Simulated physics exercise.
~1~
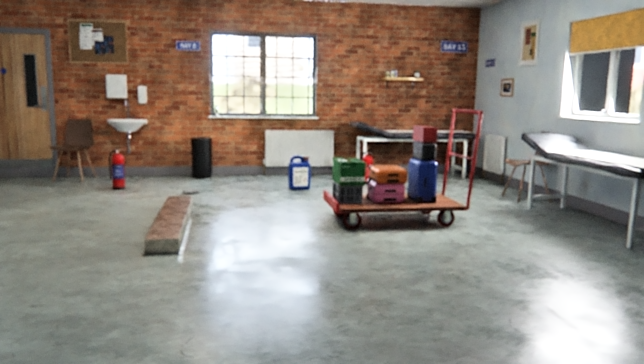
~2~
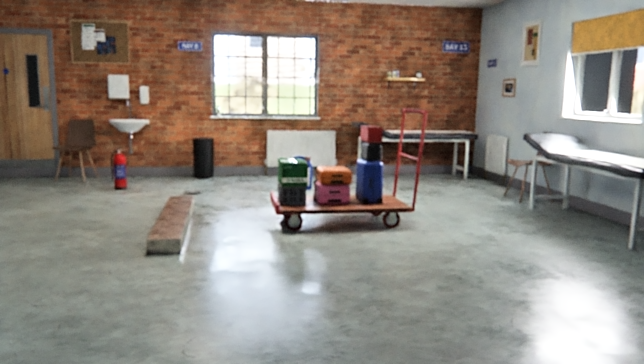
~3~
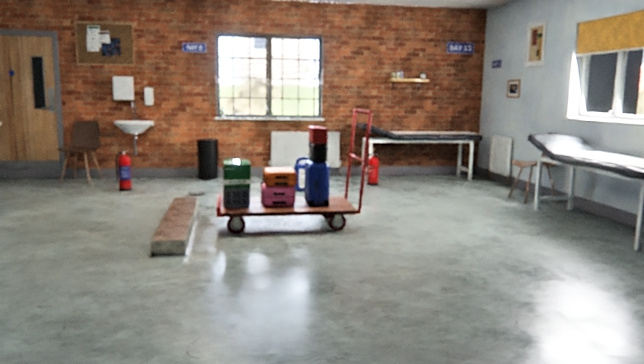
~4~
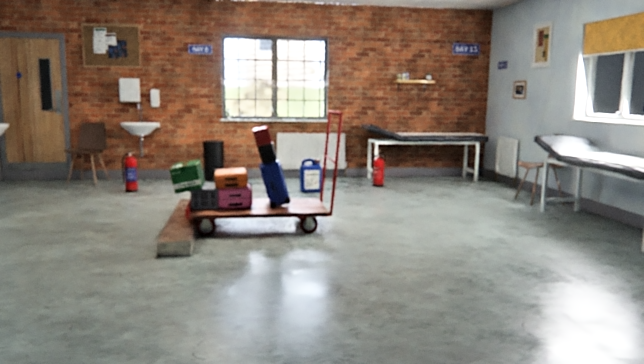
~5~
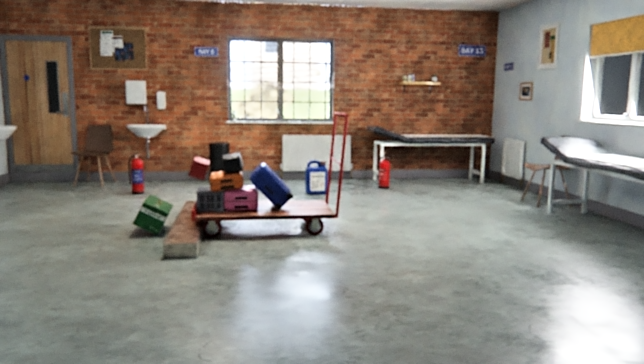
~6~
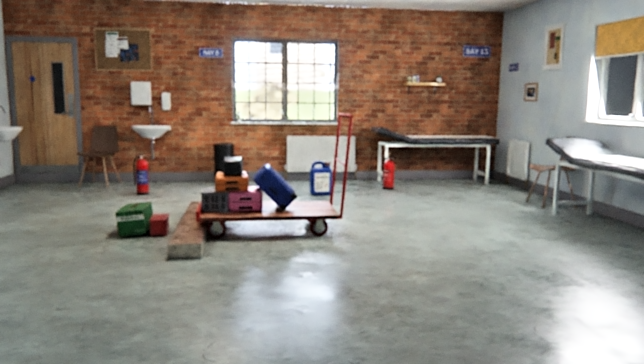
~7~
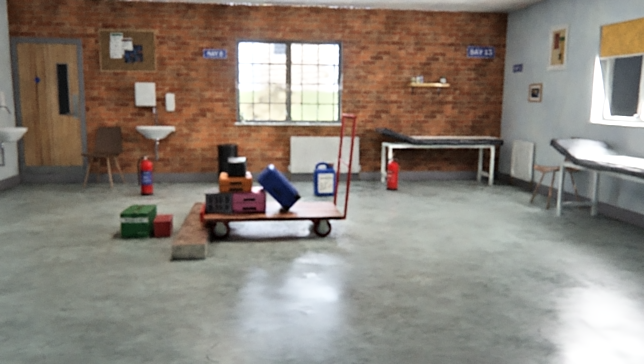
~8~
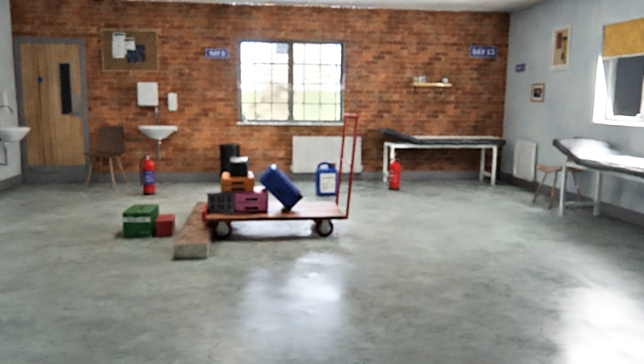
Brick-walled treatment room with a loaded cart rolling left, stopping at a low kerb, green and red boxes tumbling onto the floor beyond.
